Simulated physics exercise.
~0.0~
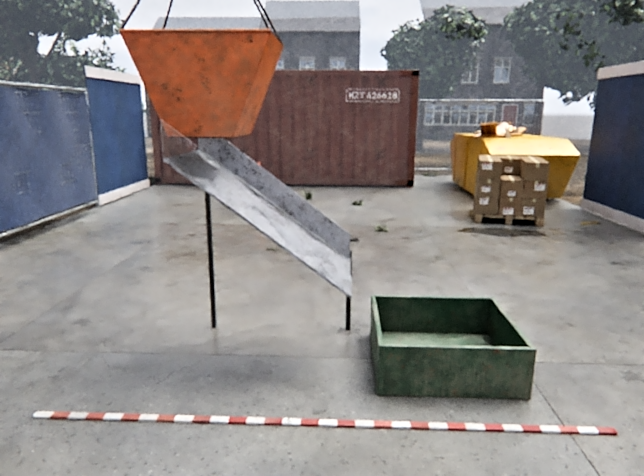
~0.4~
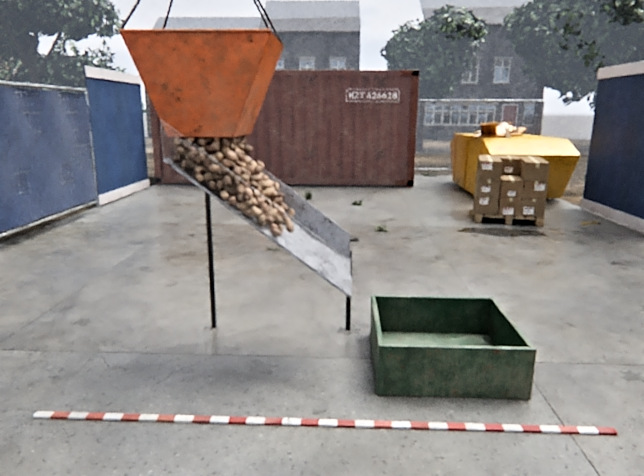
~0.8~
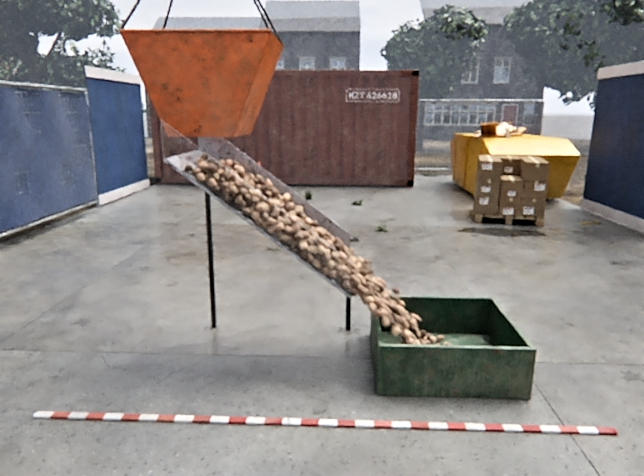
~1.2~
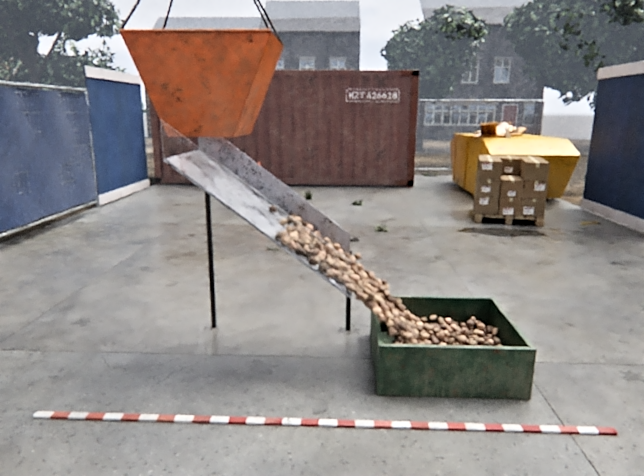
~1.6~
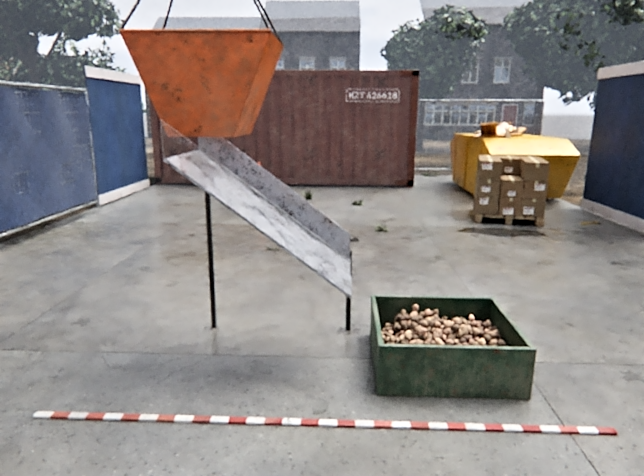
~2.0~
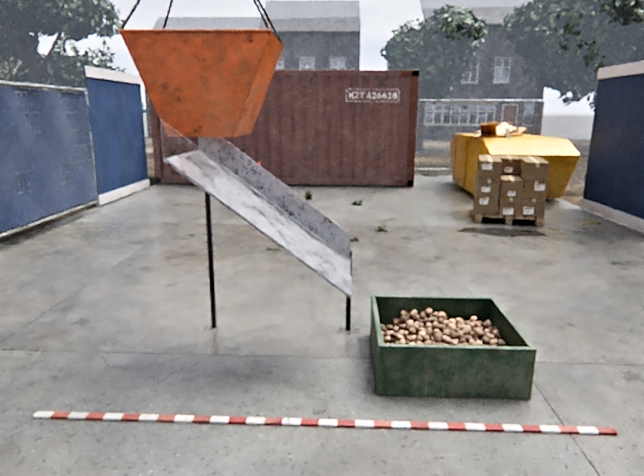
Brown stones pour from an orange hopper, slide down a steel chute and settle in a green bin.
